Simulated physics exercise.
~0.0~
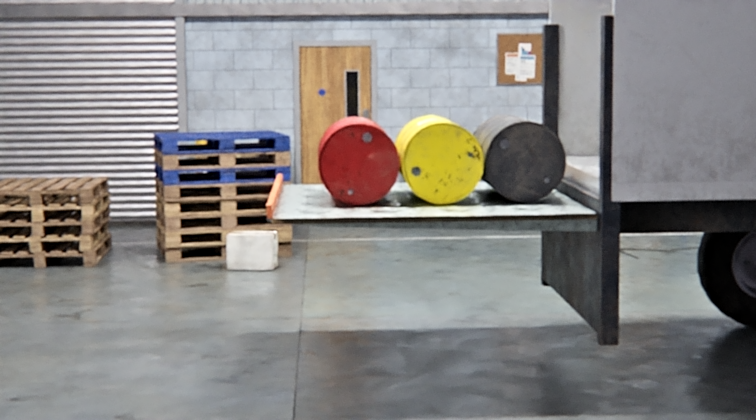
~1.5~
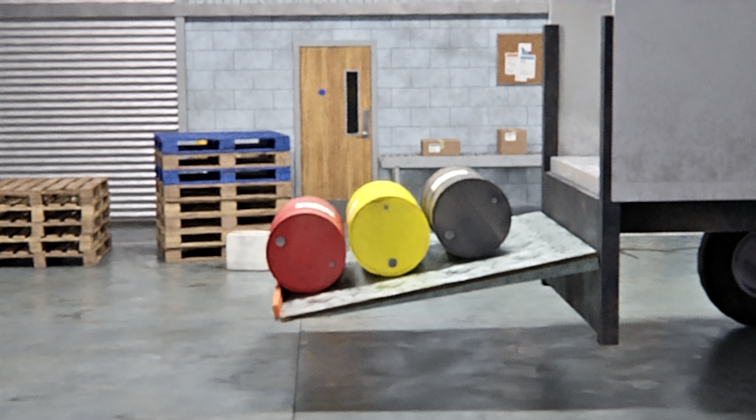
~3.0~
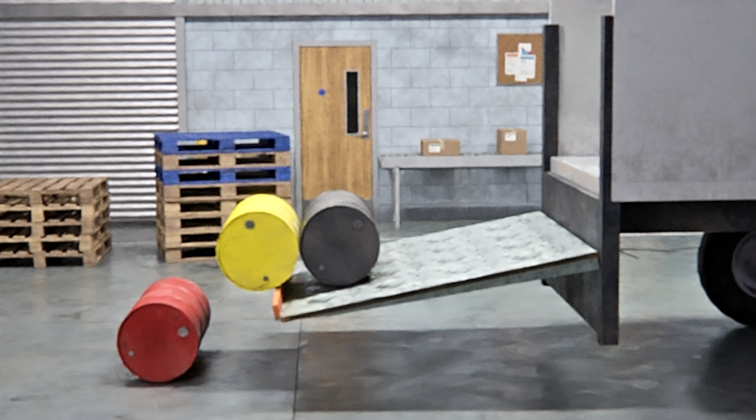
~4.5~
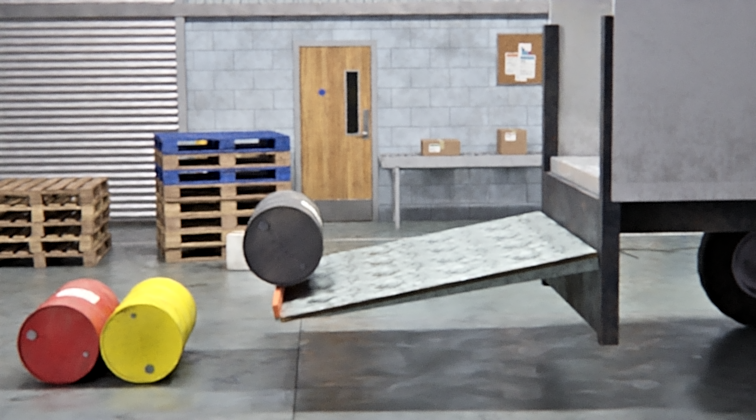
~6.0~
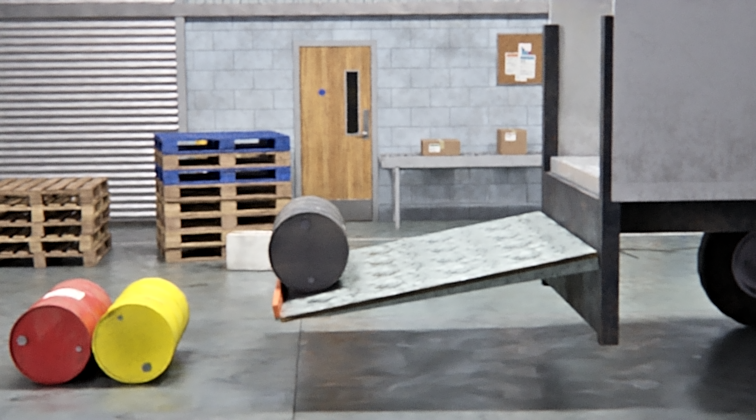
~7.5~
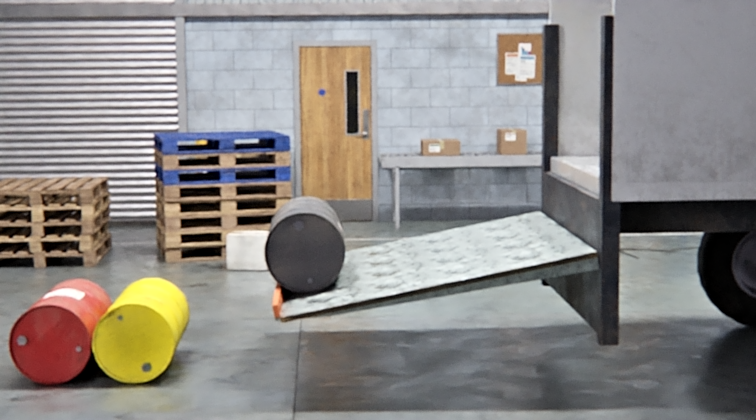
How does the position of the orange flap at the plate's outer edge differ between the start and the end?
At the start the orange flap stands upright at the edge of the level plate. By the end it is leaning outwards to the left, along with the sloping plate.
The clip shows red, yellow and dark drums on a truck's tail-lift plate, which lowers and tips down to the left. The drums roll left; the red, then the yellow, goes over the orange edge flap to the ground, while the dark one stays on the plate.
